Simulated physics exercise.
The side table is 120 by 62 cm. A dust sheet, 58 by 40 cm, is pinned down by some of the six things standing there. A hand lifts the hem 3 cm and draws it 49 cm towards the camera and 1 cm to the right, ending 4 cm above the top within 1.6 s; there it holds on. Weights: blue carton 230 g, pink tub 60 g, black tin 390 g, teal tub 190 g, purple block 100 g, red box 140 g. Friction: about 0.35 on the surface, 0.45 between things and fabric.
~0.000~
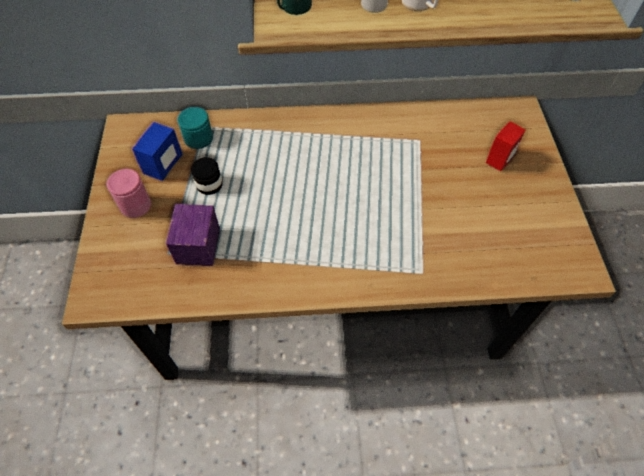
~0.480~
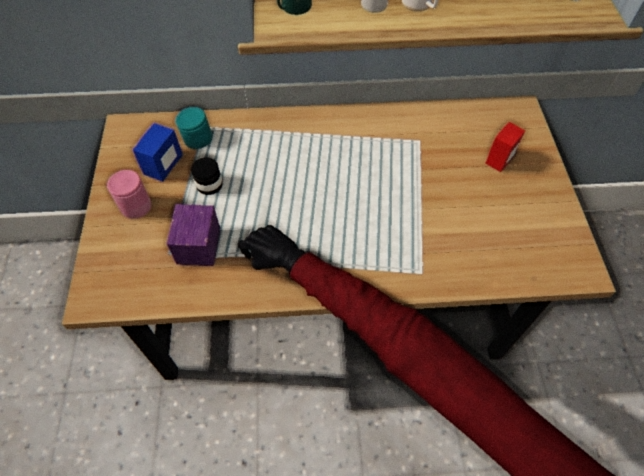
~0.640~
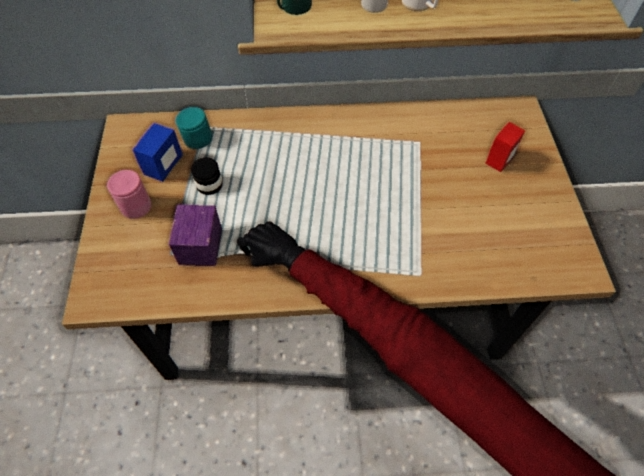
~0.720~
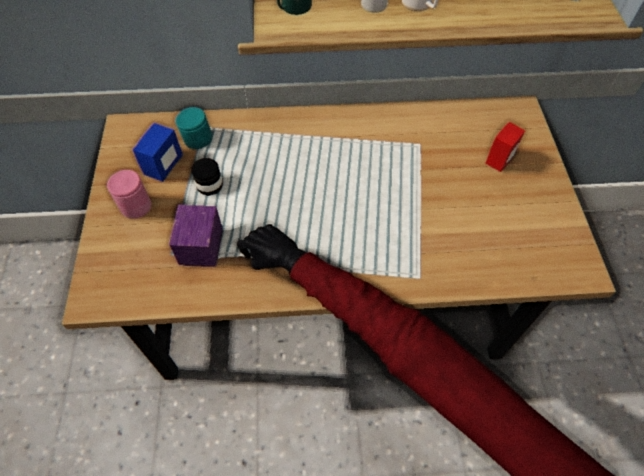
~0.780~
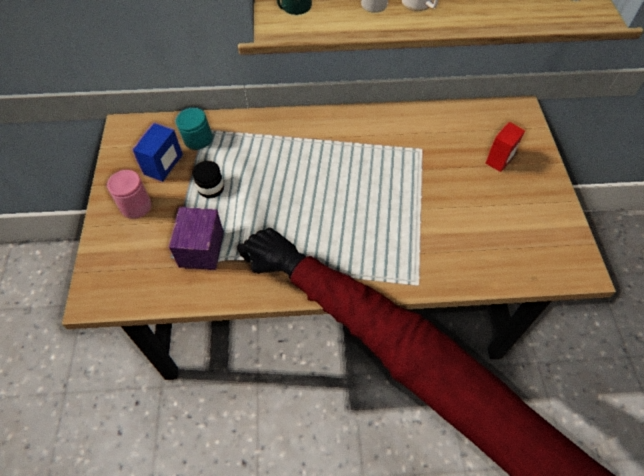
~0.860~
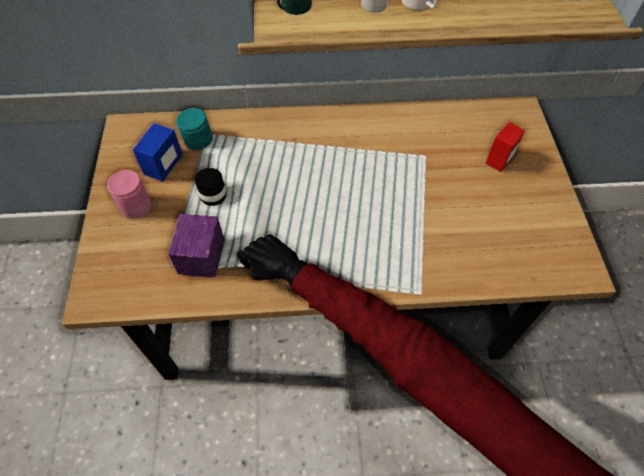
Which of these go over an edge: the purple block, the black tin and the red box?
Result: Purple block goes over the edge, black tin falls off, red box stays on.
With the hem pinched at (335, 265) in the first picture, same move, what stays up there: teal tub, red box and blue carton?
In that case: Teal tub remains, red box stays up, blue carton stays up.
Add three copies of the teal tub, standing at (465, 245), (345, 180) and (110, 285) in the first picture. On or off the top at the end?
In that order: Stays up, falls off, remains.
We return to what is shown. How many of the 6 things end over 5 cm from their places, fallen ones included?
I count 2.
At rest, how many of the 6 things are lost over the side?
That makes 2.
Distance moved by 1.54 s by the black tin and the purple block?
Black tin 35 cm, purple block over the edge.
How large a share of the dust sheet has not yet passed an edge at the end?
About 0 per cent.
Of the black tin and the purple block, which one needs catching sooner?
First goes the purple one.
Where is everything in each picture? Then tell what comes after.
The first frame shows purple block (190, 224); black tin (205, 167); red box (512, 132); dust sheet corners (420, 141) (423, 273).
The second frame shows dust sheet corners (420, 141) (422, 274); grip (251, 257).
The third frame shows dust sheet corners (420, 143) (421, 276); grip (250, 254).
The fourth frame shows dust sheet corners (420, 145) (420, 278); grip (250, 257).
The fifth frame shows black tin (206, 171); purple block (194, 228); dust sheet corners (422, 150) (418, 285); grip (250, 260).
The sixth frame shows purple block (194, 235); black tin (208, 178); red box (511, 133); dust sheet corners (425, 156) (421, 294); grip (250, 267).
After 1.2 s, 90 % of the dust sheet is still over the top; black tin 16 cm off its start, purple block 14 cm off its start.
After 1.5 s, 50 % of the dust sheet is still over the top; black tin 34 cm off its start, purple block over the edge.
After 1.9 s, 15 % of the dust sheet is still over the top; purple block over the edge, black tin over the edge.
After 2.2 s, 5 % of the dust sheet is still over the top; purple block over the edge, black tin over the edge.
After 3.8 s, 0 % of the dust sheet is still over the top; purple block over the edge, black tin over the edge, red box 0 cm off its start at (511, 133).
